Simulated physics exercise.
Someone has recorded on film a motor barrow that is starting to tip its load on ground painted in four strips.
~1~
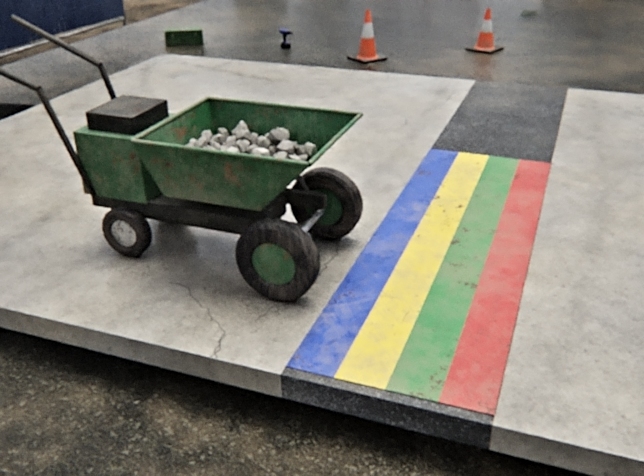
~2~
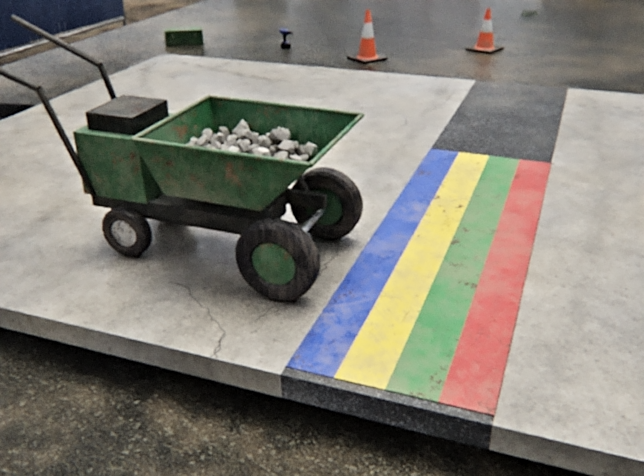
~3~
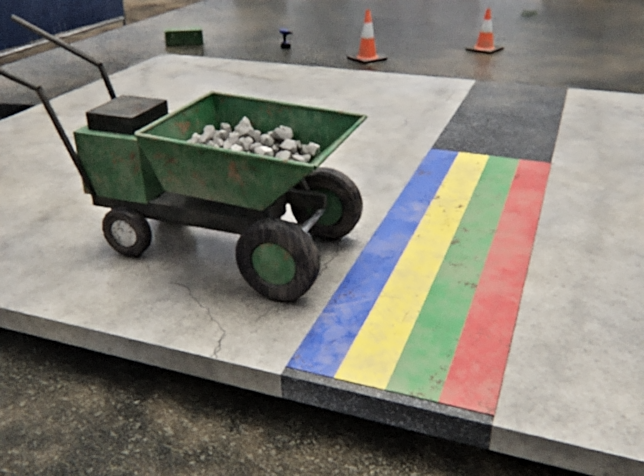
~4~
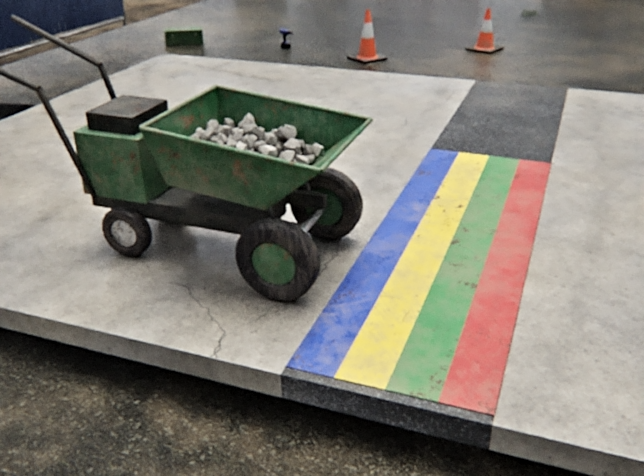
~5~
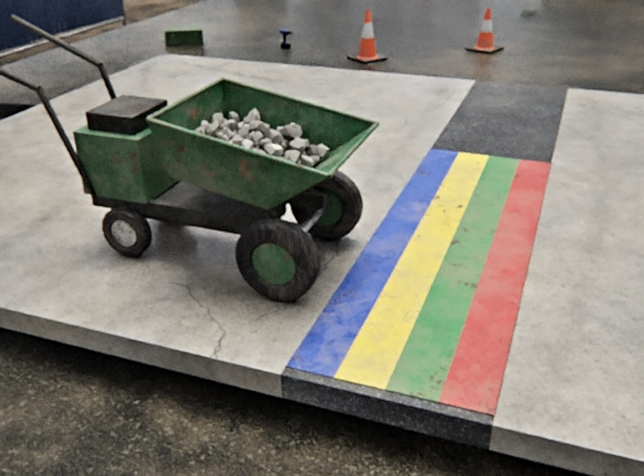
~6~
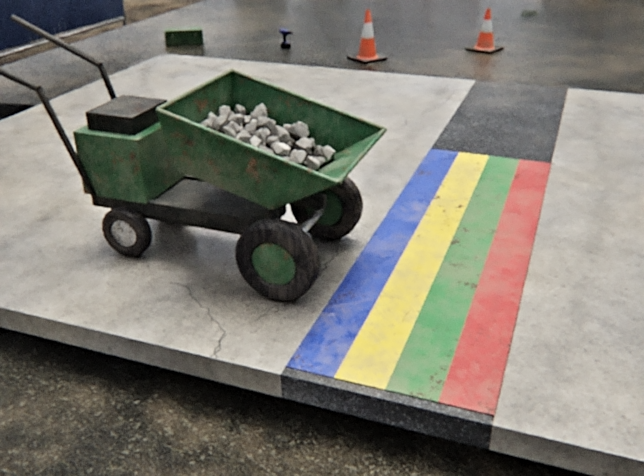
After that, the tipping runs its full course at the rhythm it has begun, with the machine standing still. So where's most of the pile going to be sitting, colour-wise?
Most of it sits on green.
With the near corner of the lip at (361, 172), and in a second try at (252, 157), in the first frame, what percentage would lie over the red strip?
40 and 10 percent, in that order.
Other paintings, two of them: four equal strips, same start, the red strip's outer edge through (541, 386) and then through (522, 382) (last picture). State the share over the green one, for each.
About 40 % and 40 %.
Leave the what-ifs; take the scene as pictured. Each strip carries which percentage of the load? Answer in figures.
Approximate shares - blue strip 0, yellow strip 25, green strip 40, red strip 20.
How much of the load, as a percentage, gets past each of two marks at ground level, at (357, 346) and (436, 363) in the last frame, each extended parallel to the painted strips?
First 100 in a hundred, second 40 in a hundred.
Soon, skip tipped steeply; all in the skip.
A while on, skip tipped right over; most in the skip; a small part over the yellow strip; a small part over the green strip.
Towards the end, skip tipped right over; a small part in the skip; about a quarter over the yellow strip; about half over the green strip; about a quarter over the red strip; a small part off the paint.
Finally, skip tipped right over; a small part in the skip; none over the blue strip; about a quarter over the yellow strip; about a third over the green strip; about a quarter over the red strip; a small part off the paint.
